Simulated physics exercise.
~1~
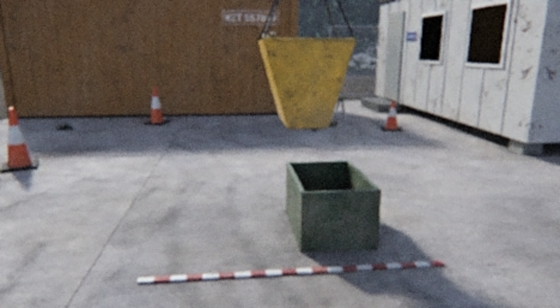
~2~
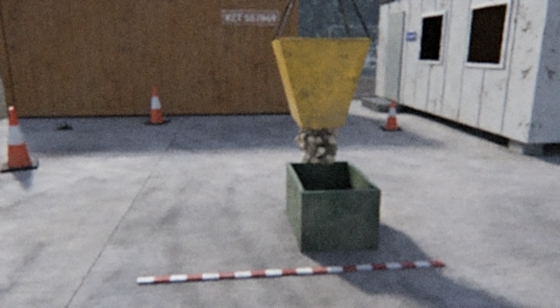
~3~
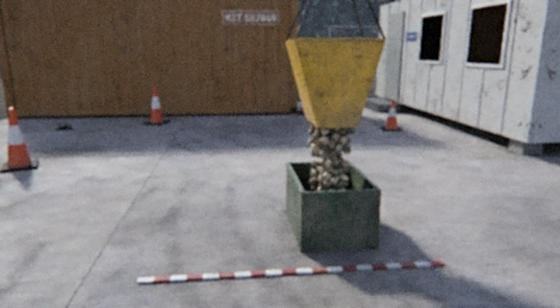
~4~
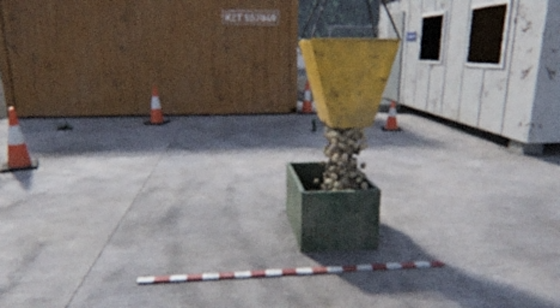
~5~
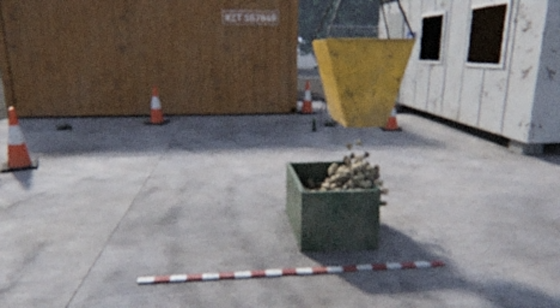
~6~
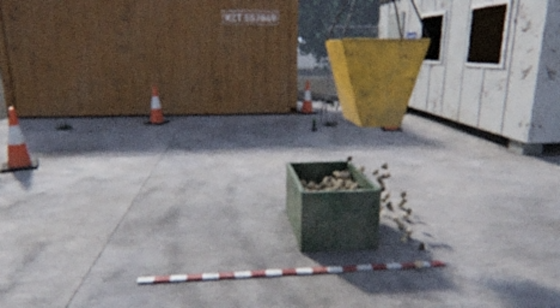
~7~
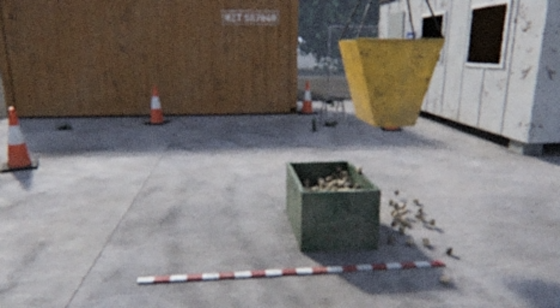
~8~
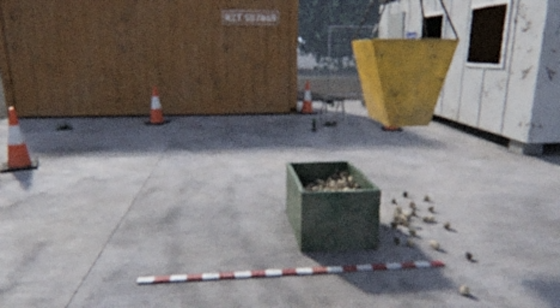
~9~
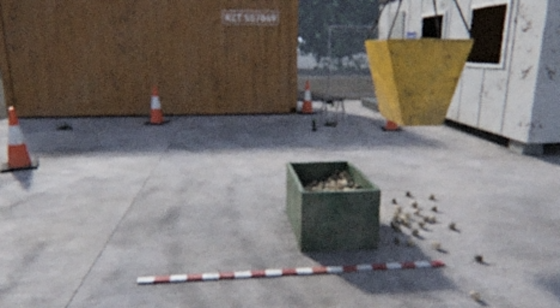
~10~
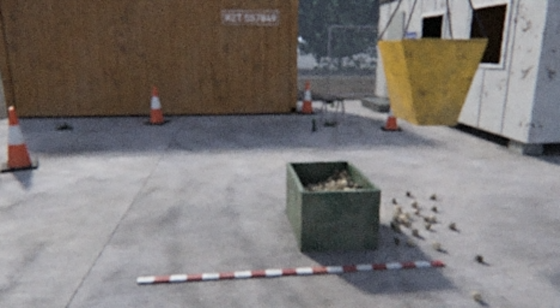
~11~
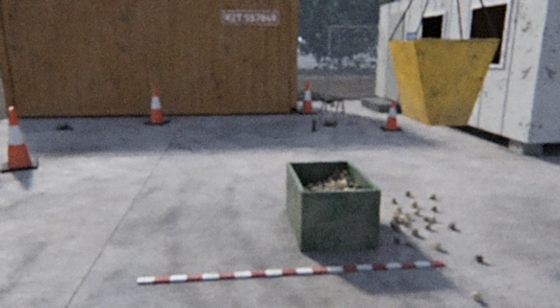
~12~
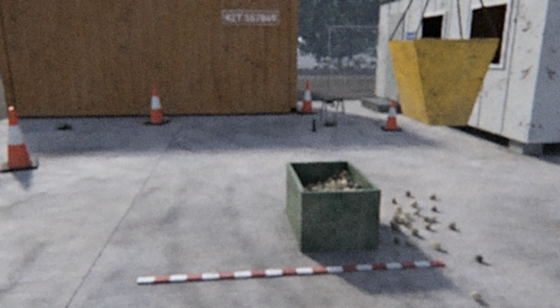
In a concrete yard, a yellow skip moving right drops round stones into a green bin, most staying in, some scattering right.
